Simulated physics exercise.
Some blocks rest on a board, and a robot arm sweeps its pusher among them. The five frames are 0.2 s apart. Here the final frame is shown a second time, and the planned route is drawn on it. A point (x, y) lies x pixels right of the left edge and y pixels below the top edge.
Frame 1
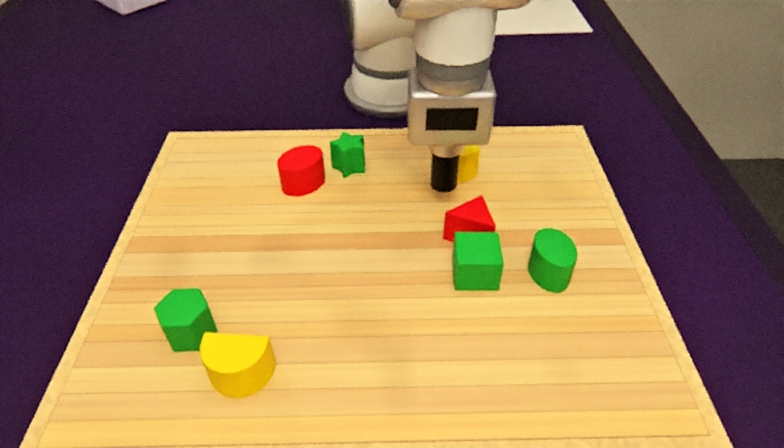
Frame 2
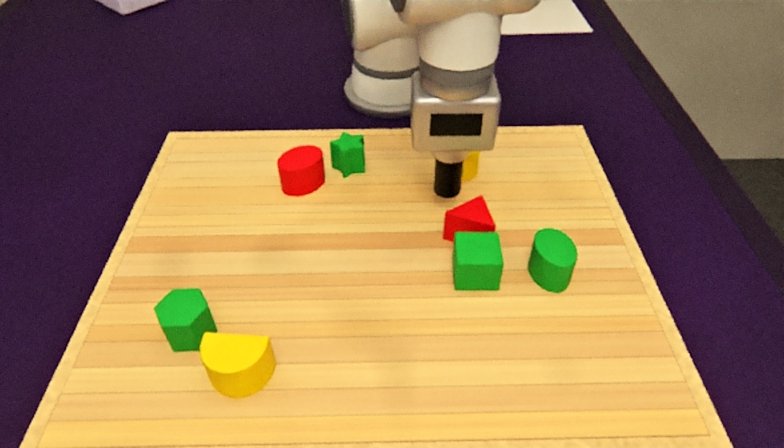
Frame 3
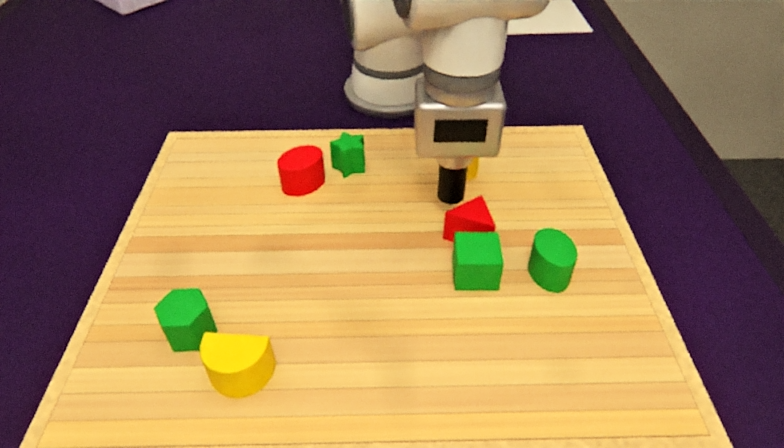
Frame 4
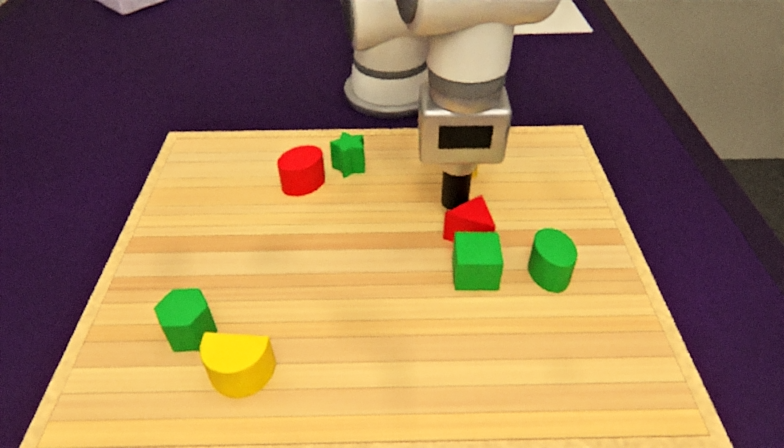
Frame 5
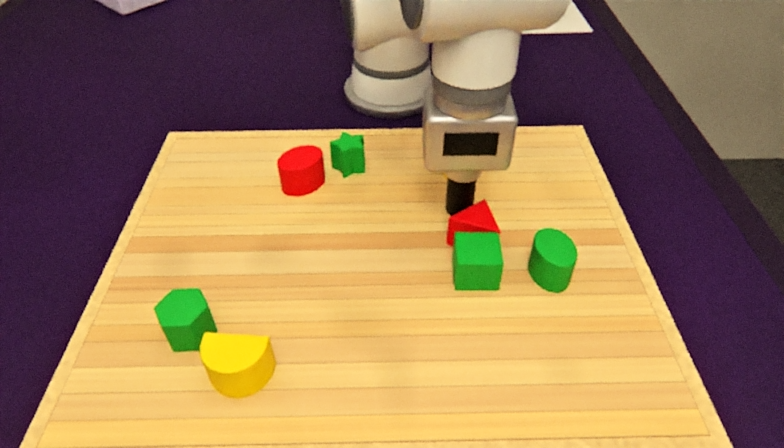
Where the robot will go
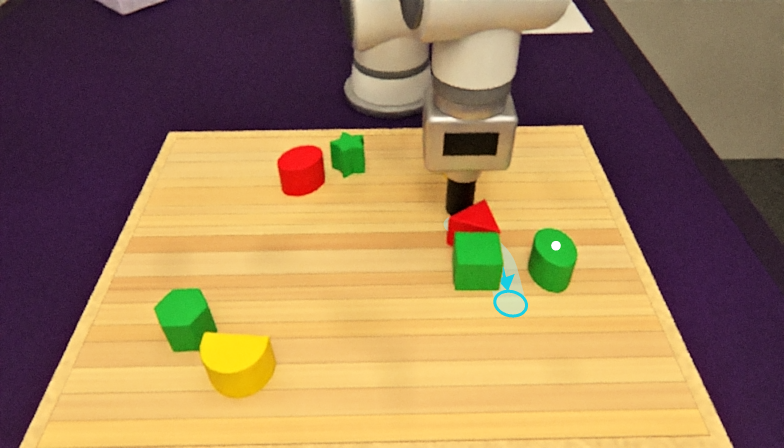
In the video, a robot arm above a wooden board of red, green and yellow blocks moves its black pusher slowly toward the viewer and slightly right, then nudges the red triangular block slightly toward the green square block.
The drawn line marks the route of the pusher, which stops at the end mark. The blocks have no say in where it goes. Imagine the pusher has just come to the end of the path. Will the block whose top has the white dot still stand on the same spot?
It seems not.
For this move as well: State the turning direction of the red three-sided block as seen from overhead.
It twists against the clock when seen from above.
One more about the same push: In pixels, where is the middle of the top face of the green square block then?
Roughly at (477, 281).
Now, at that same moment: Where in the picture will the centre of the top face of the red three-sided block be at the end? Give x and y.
Put as a pixel place, it's (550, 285).
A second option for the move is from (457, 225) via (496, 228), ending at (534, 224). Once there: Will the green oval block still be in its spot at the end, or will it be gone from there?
The green oval block keeps its place.
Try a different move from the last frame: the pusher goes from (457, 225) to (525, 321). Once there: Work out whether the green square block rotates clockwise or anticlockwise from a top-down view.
It goes round the way clock hands do.
Path on the board, from (457, 225) by way of (485, 245) and (503, 271) to (511, 303); the dot is on the green oval block.
On the path given first. One third of the way, pusher at (488, 229); red three-sided block at (511, 236); green square block at (484, 255), turned 30° clockwise.
Two thirds of the way, pusher at (506, 256); red three-sided block at (532, 264); green square block at (482, 274), turned 60° clockwise; green oval block at (567, 252), turned 15° anticlockwise.
At the end, pusher at (514, 288); red three-sided block at (550, 286), turned 35° anticlockwise; green square block at (477, 281), turned 80° clockwise; green oval block at (567, 252), turned 15° anticlockwise.
